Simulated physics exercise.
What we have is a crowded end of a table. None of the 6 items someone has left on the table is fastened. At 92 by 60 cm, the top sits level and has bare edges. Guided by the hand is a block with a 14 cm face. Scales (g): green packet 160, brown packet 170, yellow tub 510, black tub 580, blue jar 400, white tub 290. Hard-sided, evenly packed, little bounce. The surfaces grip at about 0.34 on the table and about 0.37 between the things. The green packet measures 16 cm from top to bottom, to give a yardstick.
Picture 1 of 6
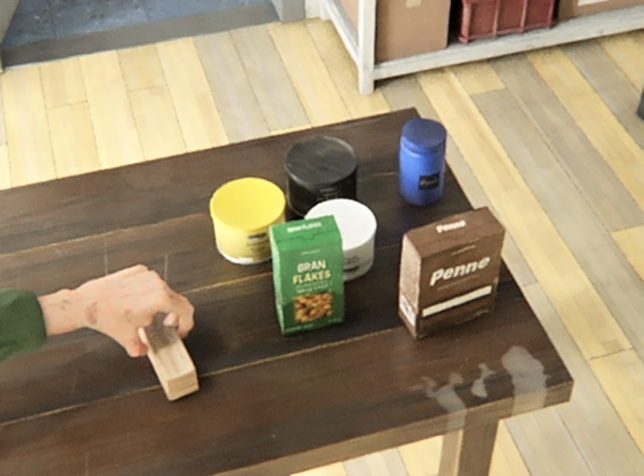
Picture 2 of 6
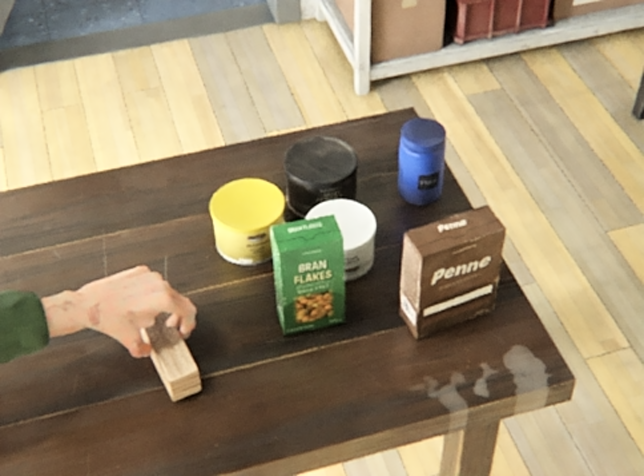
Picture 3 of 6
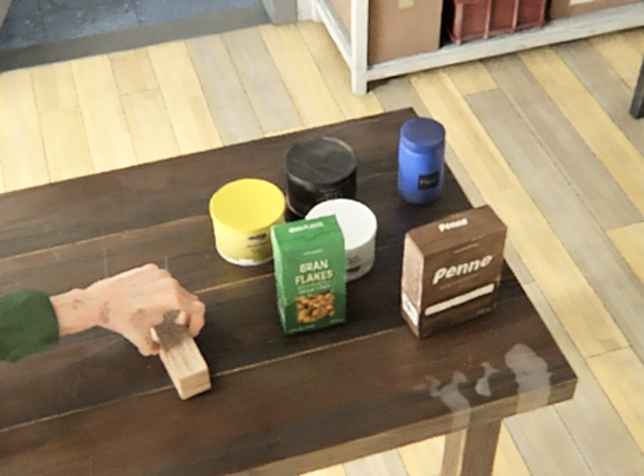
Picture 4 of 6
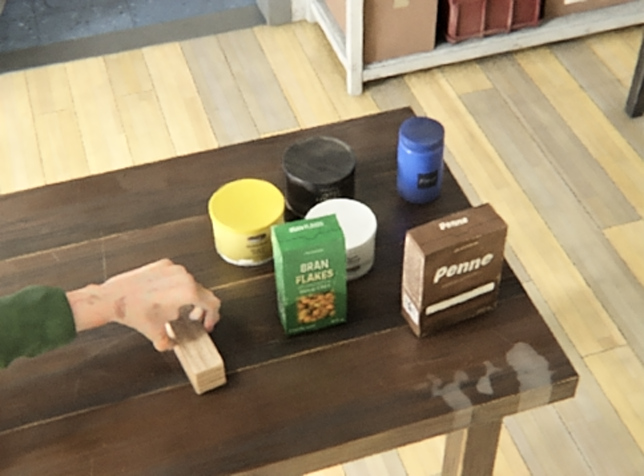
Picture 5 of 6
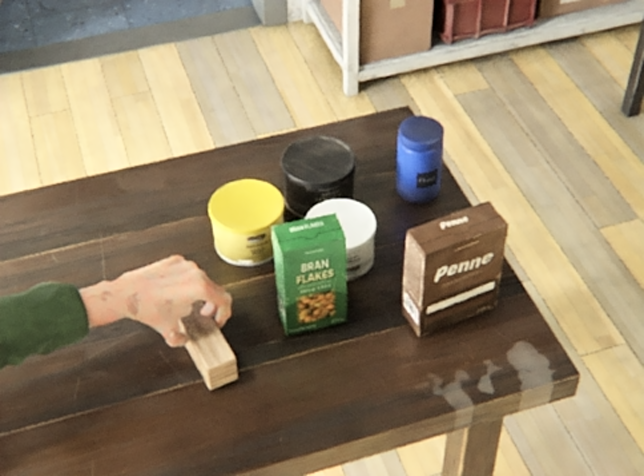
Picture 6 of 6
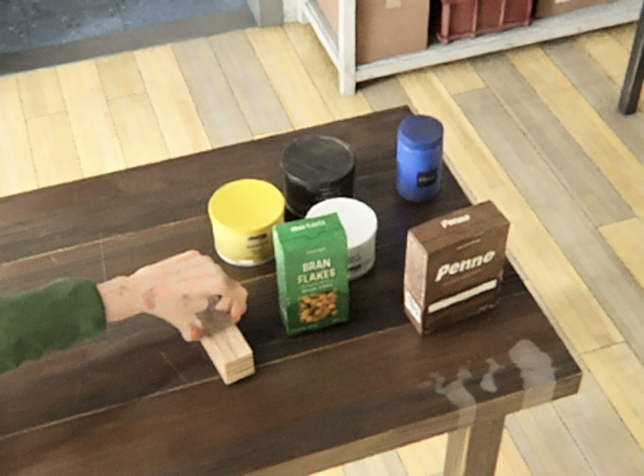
At the start, a hand holds a wooden block on a dark table, left of a green bran flakes box, a brown penne box, and yellow, black, white and blue containers. The hand then slides the block steadily rightward, closing much of the gap to the green box, while the grouped items stay put.
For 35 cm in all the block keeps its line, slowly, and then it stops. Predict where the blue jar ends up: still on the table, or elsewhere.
The blue jar ends up still there.
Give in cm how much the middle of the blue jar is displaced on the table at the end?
Around 0 centimetres.
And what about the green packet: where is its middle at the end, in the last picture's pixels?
Near (447, 218).
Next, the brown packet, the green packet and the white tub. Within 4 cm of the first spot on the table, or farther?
In short, the brown packet stays close to home, the green packet leaves its position, the white tub leaves its position.
Then, 0.50 s on from there, pusher on by 17 cm; green packet moved 3 cm.
Then, 0.90 s on from there, pusher on by 25 cm; green packet moved 11 cm; white tub moved 3 cm.
Then, 1.10 s on from there, pusher on by 29 cm; green packet moved 15 cm; white tub moved 7 cm.
Then, 1.30 s on from there, pusher on by 33 cm; green packet moved 19 cm; white tub moved 11 cm.
In the end, not toppled but over 4 cm from the start, green packet and white tub; the other 4 under 4 cm from the start. At the end, from the last picture's camera, blue jar near (420, 158).
